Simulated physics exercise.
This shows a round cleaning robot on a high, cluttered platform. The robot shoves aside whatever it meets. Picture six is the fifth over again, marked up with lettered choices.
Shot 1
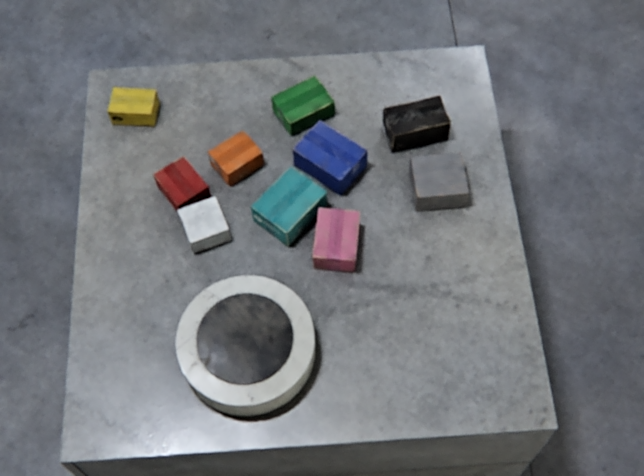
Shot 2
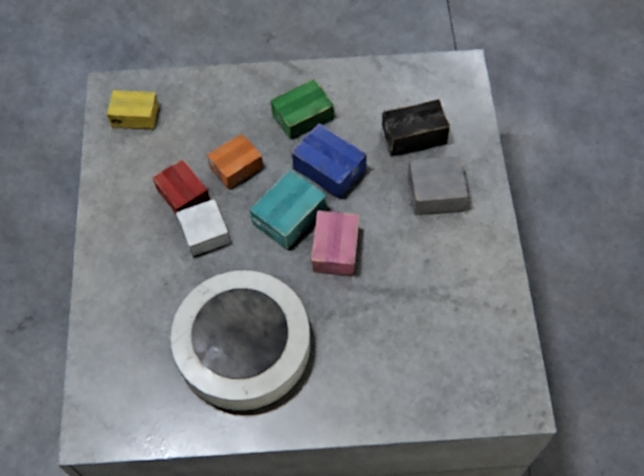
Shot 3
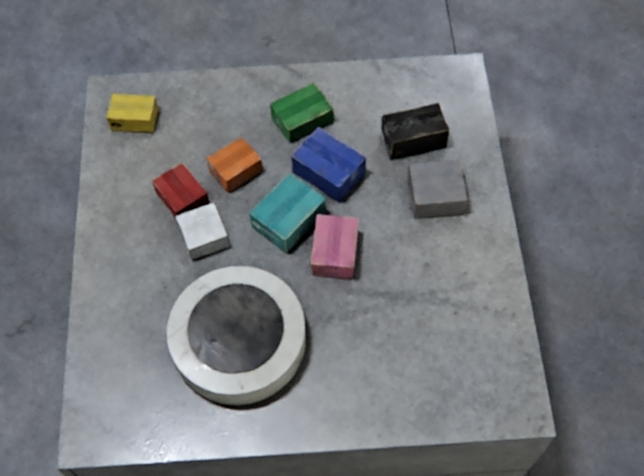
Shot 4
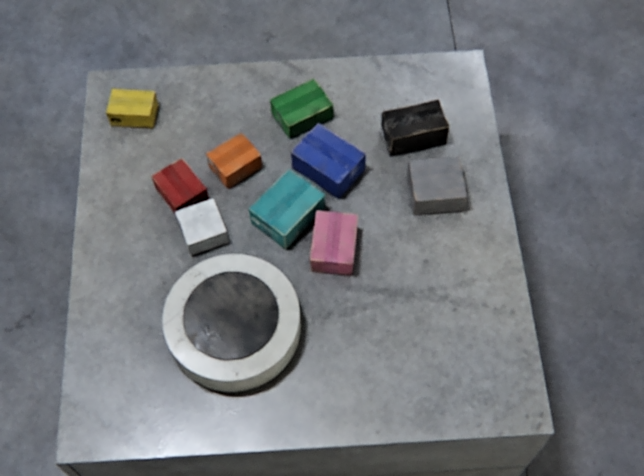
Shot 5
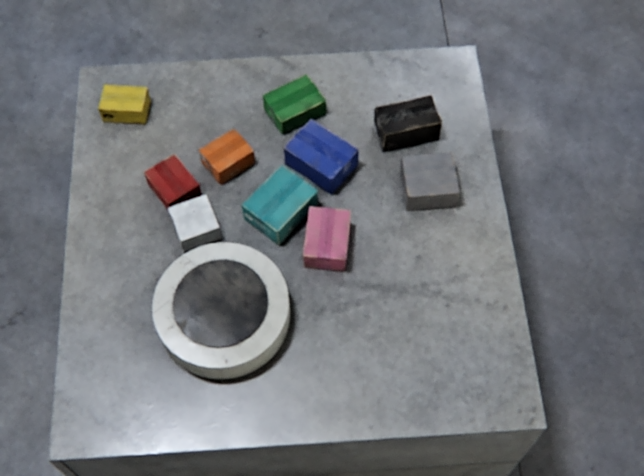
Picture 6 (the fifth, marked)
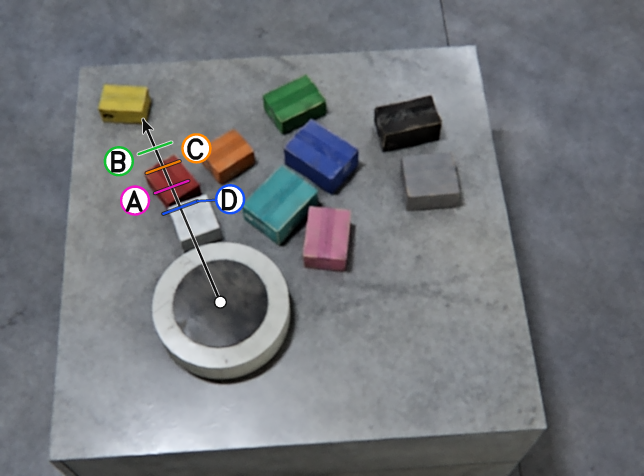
At first, a round white device with a dark top sits near the lower left of a grey platform, below a scattering of small colored boxes. It slides slowly a short way up and slightly left, while the boxes keep their arrangement, and ends up close beneath the white box.
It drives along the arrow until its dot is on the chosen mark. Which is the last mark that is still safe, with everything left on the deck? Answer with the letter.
It should halt at B.
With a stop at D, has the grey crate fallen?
No.
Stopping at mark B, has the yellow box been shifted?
Yes.
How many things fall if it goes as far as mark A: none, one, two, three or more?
By then, none.
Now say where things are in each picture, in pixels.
The first frame shows white crate (205, 225); green box (303, 106); pink parcel (337, 240).
The second frame shows robot (242, 339); orange box (236, 161).
The third frame shows robot (237, 334); blue box (329, 165).
The fourth frame shows robot (233, 322); black box (414, 128).
The fifth frame shows robot (222, 309); grey crate (429, 181); white crate (195, 224); green box (295, 105).
On the marked copy, A at (171, 187); B at (155, 148); C at (163, 167); D at (180, 207); the arrow from (220, 302) to (143, 120); the white dot at (220, 302).
With B. Early on, robot (198, 251); red parcel (163, 152); white crate (178, 184).
Further on, robot (174, 196); yellow box (113, 88); red parcel (151, 101).
At the end, robot (158, 157); red parcel (144, 66); yellow box (108, 85); nothing has fallen.
As for the rest, A is safe but short; C is safe but short; D is safe but short.
